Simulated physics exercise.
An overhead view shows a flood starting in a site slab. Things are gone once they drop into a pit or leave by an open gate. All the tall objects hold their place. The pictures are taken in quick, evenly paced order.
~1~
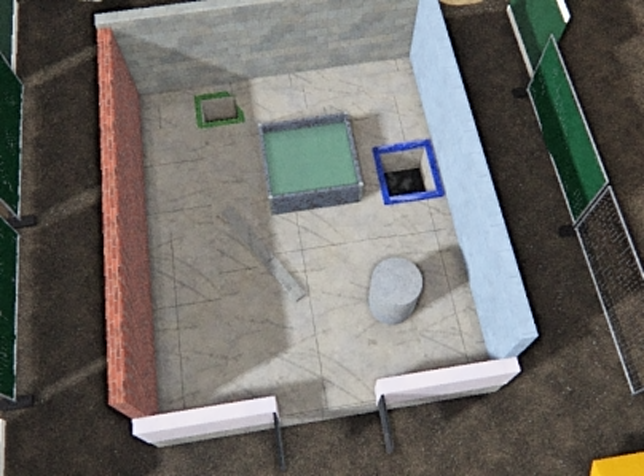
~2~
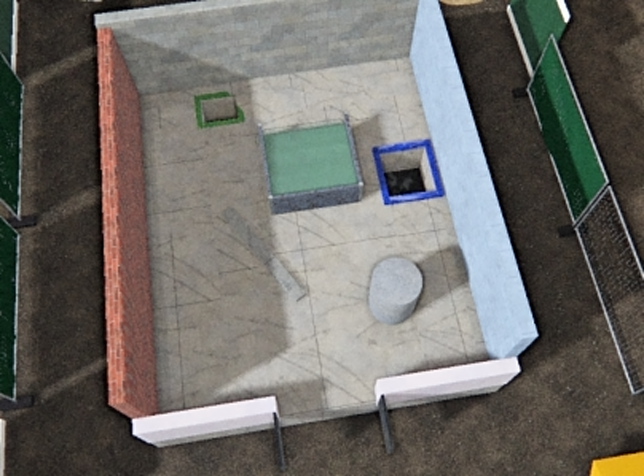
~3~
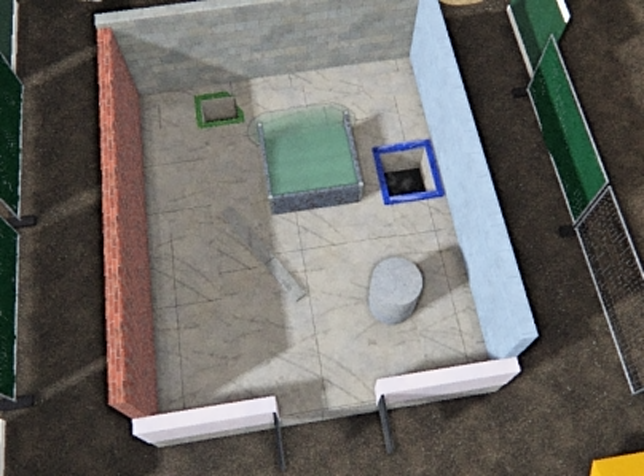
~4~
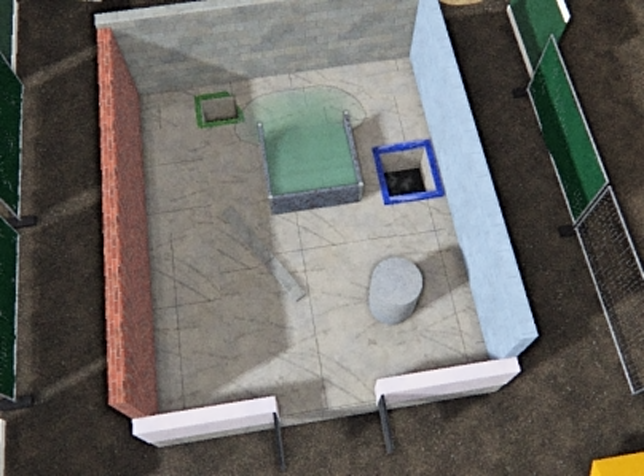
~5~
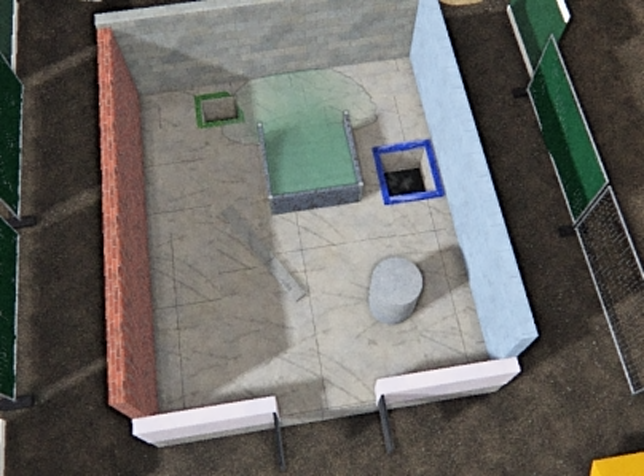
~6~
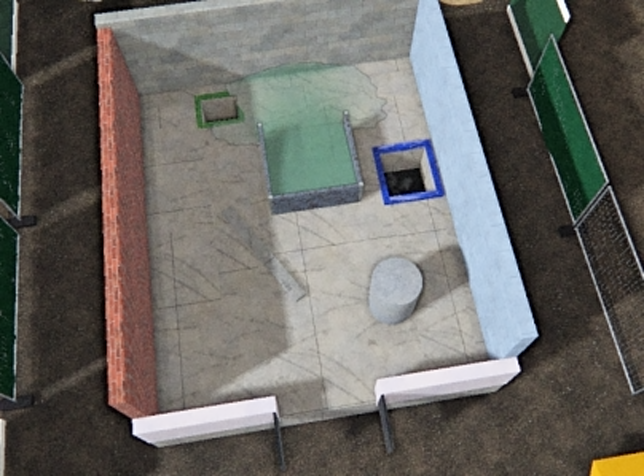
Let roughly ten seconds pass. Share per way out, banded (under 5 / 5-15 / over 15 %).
The gate gets a mere sliver - short of five per cent; the green pit gets a sizeable chunk - beyond fifteen per cent; the blue pit gets a medium chunk - five to fifteen per cent.
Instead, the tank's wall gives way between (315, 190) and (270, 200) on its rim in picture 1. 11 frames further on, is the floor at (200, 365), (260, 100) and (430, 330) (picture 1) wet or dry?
In the order asked: Sodden, out of reach, out of reach.
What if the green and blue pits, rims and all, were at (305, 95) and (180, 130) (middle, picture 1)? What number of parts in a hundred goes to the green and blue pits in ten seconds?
Log, per cent - green: 55, blue: 4.
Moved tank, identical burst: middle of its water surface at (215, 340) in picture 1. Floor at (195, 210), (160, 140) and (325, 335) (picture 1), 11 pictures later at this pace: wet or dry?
Taking them as they were asked, they come out soaked, soaked, bone dry.
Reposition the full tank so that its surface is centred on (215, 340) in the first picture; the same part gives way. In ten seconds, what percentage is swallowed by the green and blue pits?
Ten seconds on: Green pit 40 percent, blue pit 0 percent.
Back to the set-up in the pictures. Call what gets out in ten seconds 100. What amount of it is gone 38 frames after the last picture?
Share gone: About 80 %.
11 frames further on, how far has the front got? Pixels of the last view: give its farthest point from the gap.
The wet edge reaches furthest near (140, 96).
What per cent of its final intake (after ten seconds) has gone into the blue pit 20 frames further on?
Something like 40 in a hundred.
A moment on, water covers 15 % of the floor; the gate 0 %, the green pit 3 %, the blue pit 0 %.
Next, water covers 20 % of the floor; the gate 0 %, the green pit 11 %, the blue pit 0 %.
Then, water covers 35 % of the floor; the gate 0 %, the green pit 22 %, the blue pit 3 %.
Later, water covers 45 % of the floor; the gate 0 %, the green pit 29 %, the blue pit 7 %.
In the end, water covers 60 % of the floor; the gate 0 %, the green pit 37 %, the blue pit 8 %.
